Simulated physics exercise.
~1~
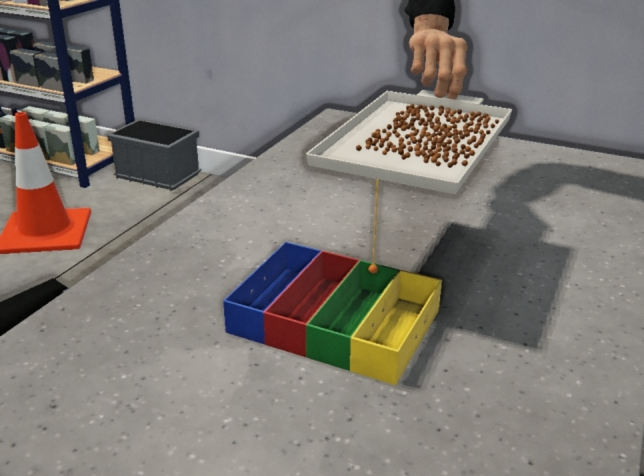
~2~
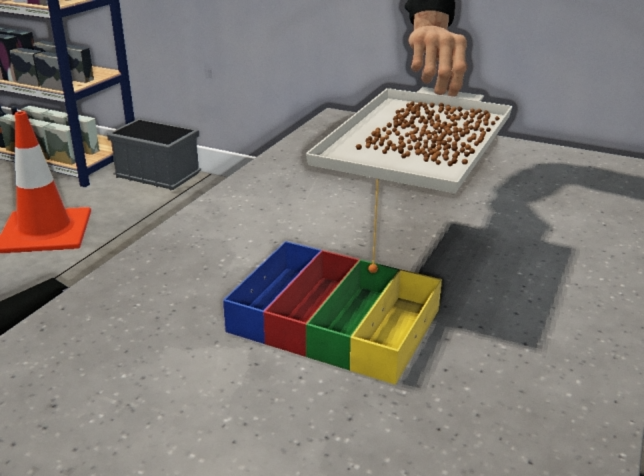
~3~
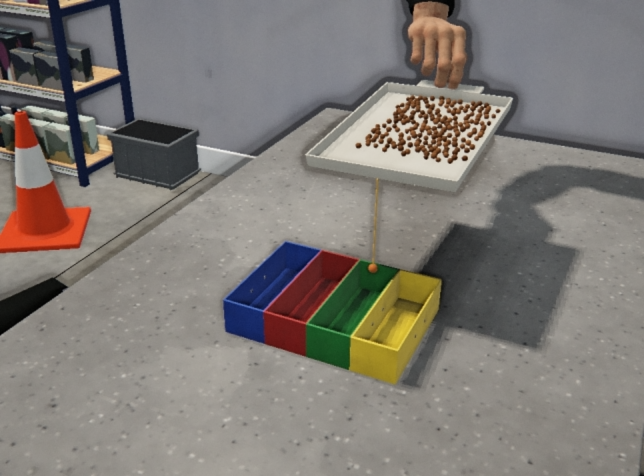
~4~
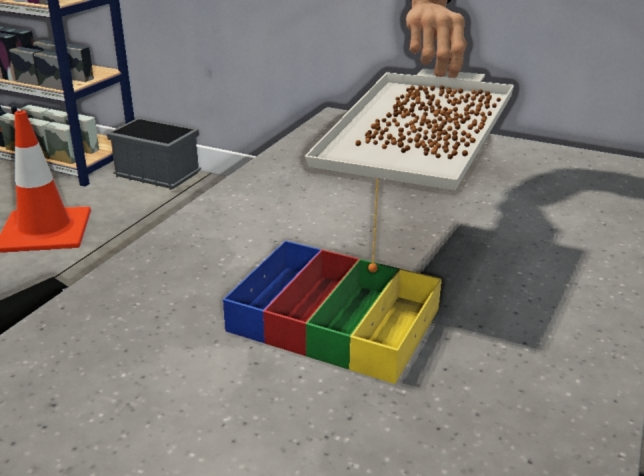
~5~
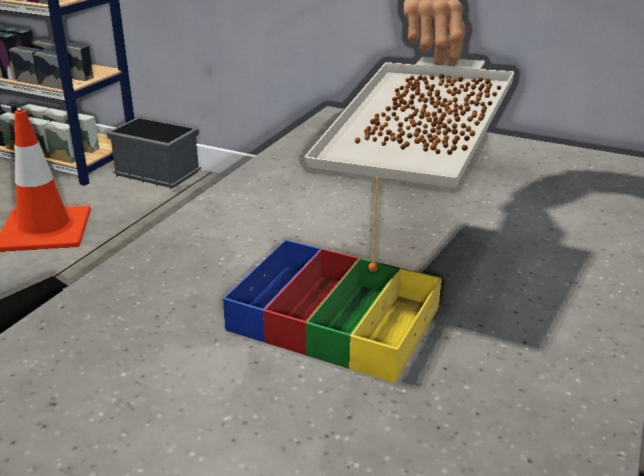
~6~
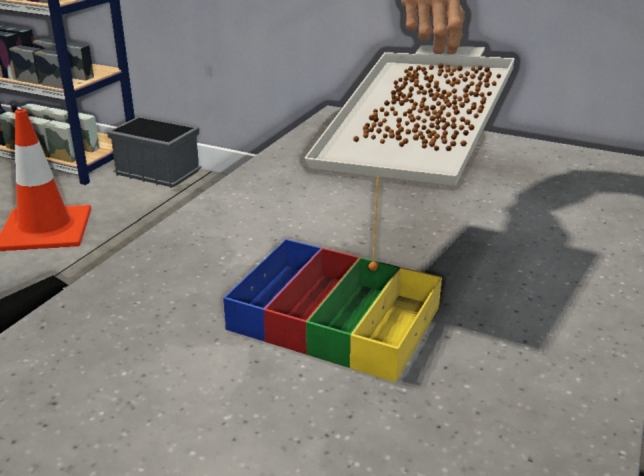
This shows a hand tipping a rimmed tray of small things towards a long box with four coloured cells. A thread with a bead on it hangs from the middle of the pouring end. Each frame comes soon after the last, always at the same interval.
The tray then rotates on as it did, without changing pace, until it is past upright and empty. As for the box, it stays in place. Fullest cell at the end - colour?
Red.
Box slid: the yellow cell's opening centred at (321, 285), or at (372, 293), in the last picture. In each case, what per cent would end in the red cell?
First position: Some 0 %; second position: Some 50 %.
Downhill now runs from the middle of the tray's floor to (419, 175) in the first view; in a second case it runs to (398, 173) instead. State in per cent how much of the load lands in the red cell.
It comes to about 0 per cent the first time and about 10 per cent the second.
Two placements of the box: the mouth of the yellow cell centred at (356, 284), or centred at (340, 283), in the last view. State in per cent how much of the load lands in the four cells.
The first comes to 100 percent and the second to 90 percent.
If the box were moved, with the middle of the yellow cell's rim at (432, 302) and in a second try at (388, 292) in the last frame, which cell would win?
Case A: The blue cell; case B: That red cell.
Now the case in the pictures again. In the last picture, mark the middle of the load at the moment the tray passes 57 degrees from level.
Look close to (342, 161) in the last picture.
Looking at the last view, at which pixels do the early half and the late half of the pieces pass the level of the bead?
I'd place the first part at (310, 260) and the rest at (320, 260).
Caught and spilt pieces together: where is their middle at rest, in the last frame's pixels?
I'd put the middle somewhere around (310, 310).
Just after the last frame, tray tipped steeply; the larger part on the tray; about a tenth in the blue cell; just a few in the red cell; just a few in the green cell; about a tenth falling or outside the box.
A moment on, tray tipped right over; the larger part on the tray; about a tenth in the blue cell; about a tenth in the red cell; just a few in the green cell; just a few falling or outside the box.
Further on, tray tipped past a quarter turn; roughly half in the red cell; roughly a quarter in the blue cell; roughly a quarter in the green cell; just a few in the yellow cell; just a few falling or outside the box.
When it is over, tray tipped past a quarter turn; roughly half in the red cell; roughly a quarter in the blue cell; roughly a quarter in the green cell; just a few in the yellow cell; just a few outside the box.
